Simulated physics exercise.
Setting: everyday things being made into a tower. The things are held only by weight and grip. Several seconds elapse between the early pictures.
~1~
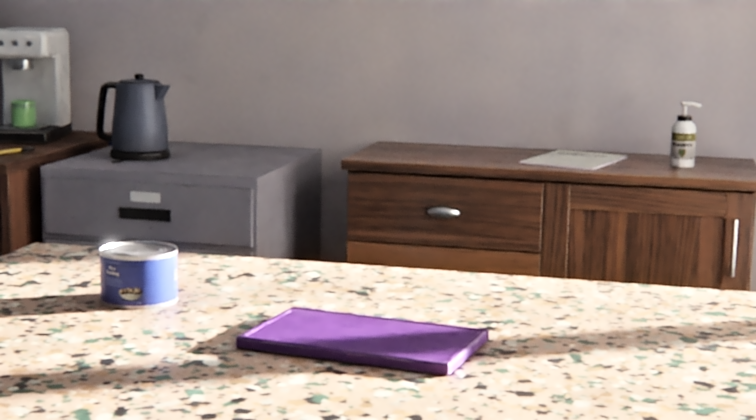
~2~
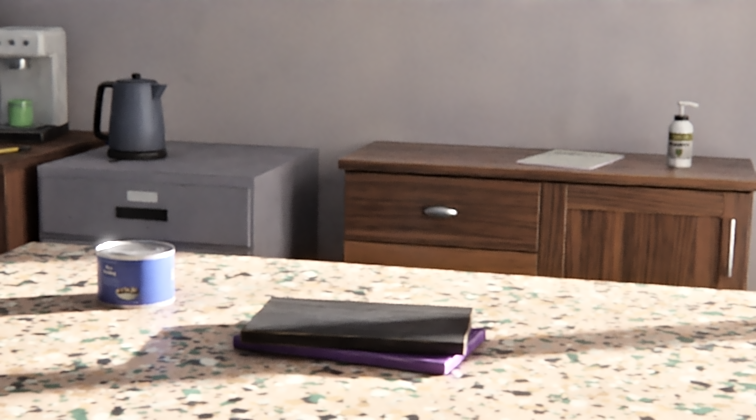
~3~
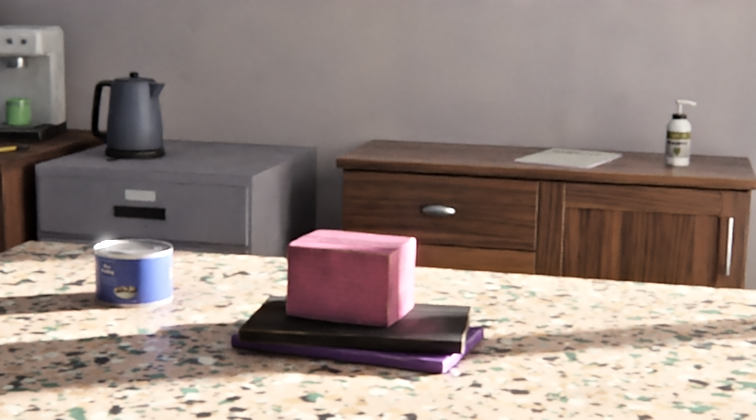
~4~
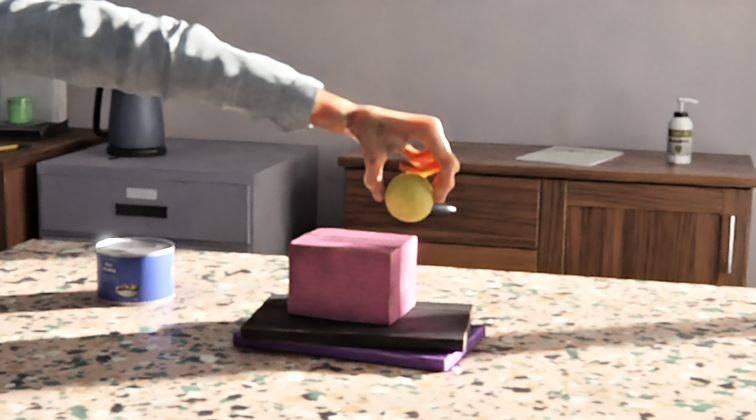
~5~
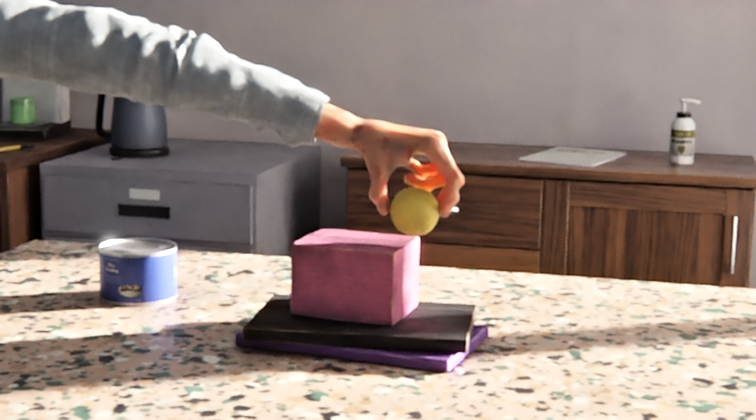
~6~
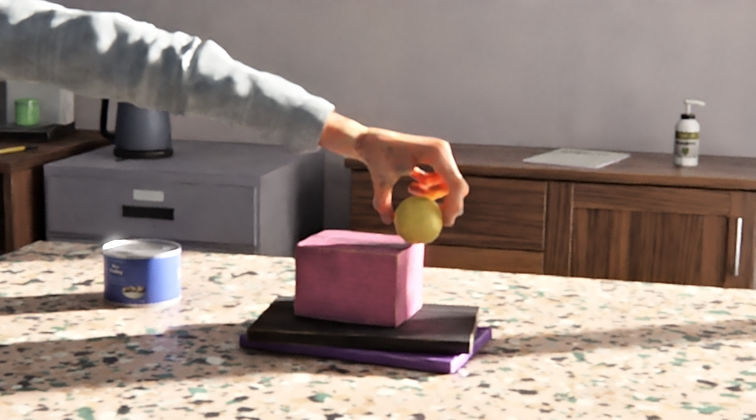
In the video, a dark flat object and then a pink box appear stacked on a purple slab on a speckled counter beside a blue tub, and a hand lowers a yellow lemon onto the box's right side.
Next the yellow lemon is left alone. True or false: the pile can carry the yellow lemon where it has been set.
False.
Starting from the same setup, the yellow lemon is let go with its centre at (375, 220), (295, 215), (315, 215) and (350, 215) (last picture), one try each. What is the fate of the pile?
Result per try: First still standing, second toppled, third still standing, fourth still standing.
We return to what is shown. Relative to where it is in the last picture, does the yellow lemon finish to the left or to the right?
Direction of travel: Rightward.
Then, 0.66 s later than the last frame, yellow lemon now fallen.
Then, 1.32 s later than the last frame, nothing new.
When it is over, fallen, yellow lemon; the other 4 as before. End places, in pixels of the last picture, yellow lemon near (458, 298). The pile gives way.
